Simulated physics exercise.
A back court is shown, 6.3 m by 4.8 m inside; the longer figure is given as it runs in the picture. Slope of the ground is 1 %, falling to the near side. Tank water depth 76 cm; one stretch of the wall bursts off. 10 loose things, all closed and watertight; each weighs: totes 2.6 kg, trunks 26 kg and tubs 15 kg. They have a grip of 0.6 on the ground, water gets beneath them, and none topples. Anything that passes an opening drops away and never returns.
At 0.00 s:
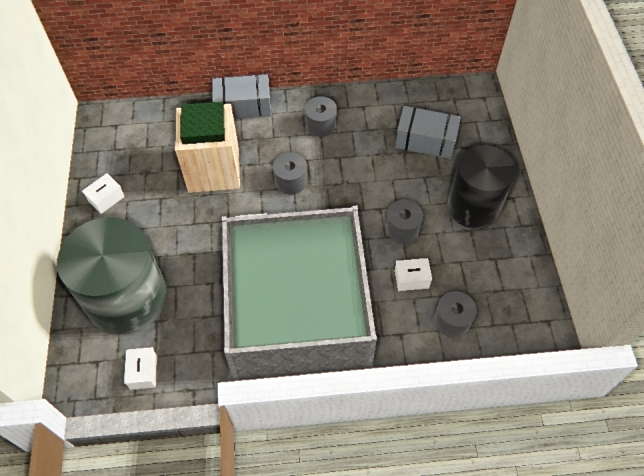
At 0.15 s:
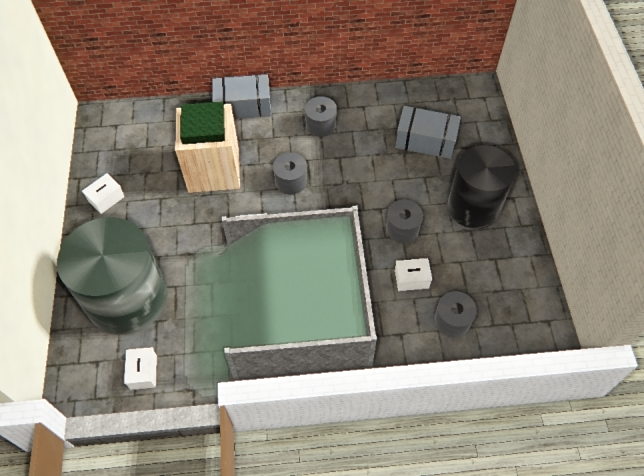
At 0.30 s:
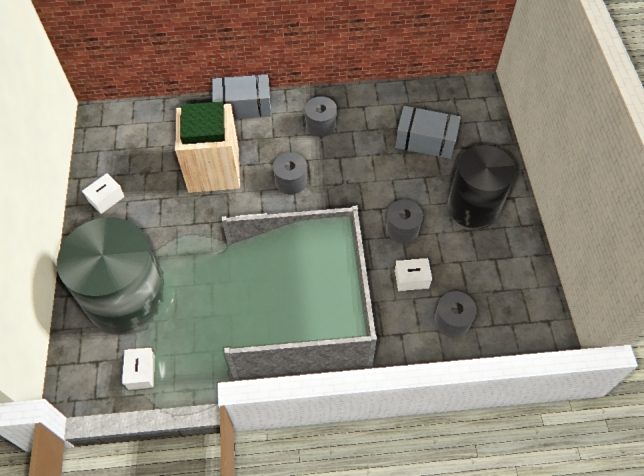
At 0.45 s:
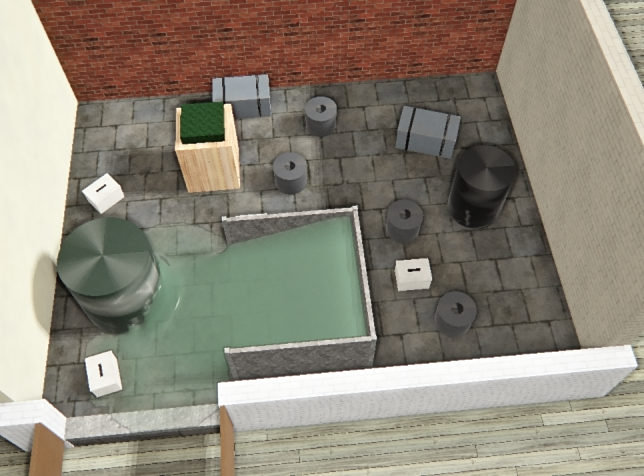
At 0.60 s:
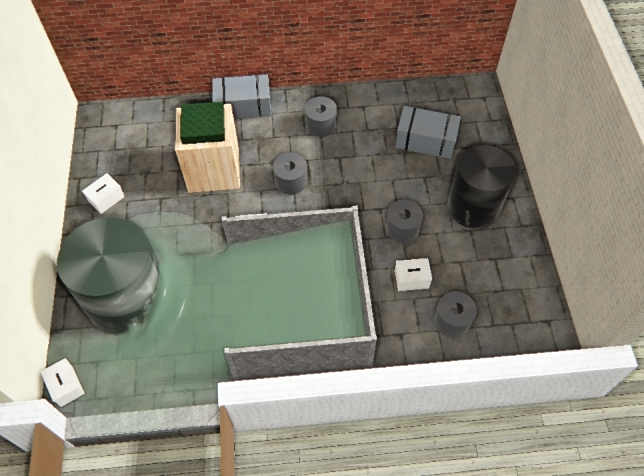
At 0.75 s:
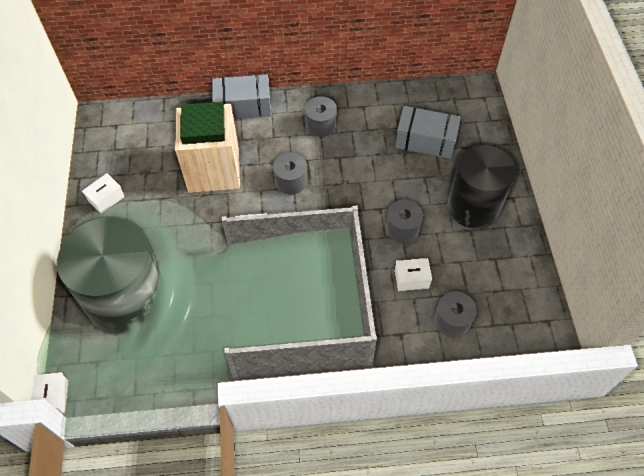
Green water pours leftward out of a low, square stone-walled tank as its left side gives way, in a paved court with a red brick back wall, seen from high above by a still camera. Around it sit a dark green drum, white boxes, a wooden planter, grey trunks, grey cylinders and a black barrel. The water spreads around the drum and pushes the near-left box leftward to the corner, while everything else stays put.
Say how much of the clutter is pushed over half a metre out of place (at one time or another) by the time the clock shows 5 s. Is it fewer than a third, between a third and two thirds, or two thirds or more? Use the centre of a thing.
It ends below a third.
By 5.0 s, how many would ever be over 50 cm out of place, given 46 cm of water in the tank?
Count: 2.
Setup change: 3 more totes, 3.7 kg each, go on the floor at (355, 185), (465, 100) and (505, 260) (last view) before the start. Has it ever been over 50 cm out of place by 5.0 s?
In turn: Short of it, under, short of it.
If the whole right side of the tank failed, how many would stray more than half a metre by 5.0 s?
Then 7.
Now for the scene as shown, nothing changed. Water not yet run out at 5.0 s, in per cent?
Around 60 per cent of the water is still in there.
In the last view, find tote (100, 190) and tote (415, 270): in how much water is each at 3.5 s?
First about 14 cm, second about 0 cm.
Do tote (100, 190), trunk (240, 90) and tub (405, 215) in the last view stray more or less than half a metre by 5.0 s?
Listed in sequence: Higher; higher; lower for the last.
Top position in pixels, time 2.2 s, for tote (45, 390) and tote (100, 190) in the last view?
Approx. (65, 272); approx. (105, 94).
After 1.1 s 2 of 10 are over 50 cm from their spots; 1 afloat.
After 2.2 s 2 of 10 are over 50 cm from their spots; 2 afloat.
After 3.5 s 2 of 10 are over 50 cm from their spots; 2 afloat.
After 5.0 s 3 of 10 are over 50 cm from their spots, and 3 have been at some point; 2 afloat.
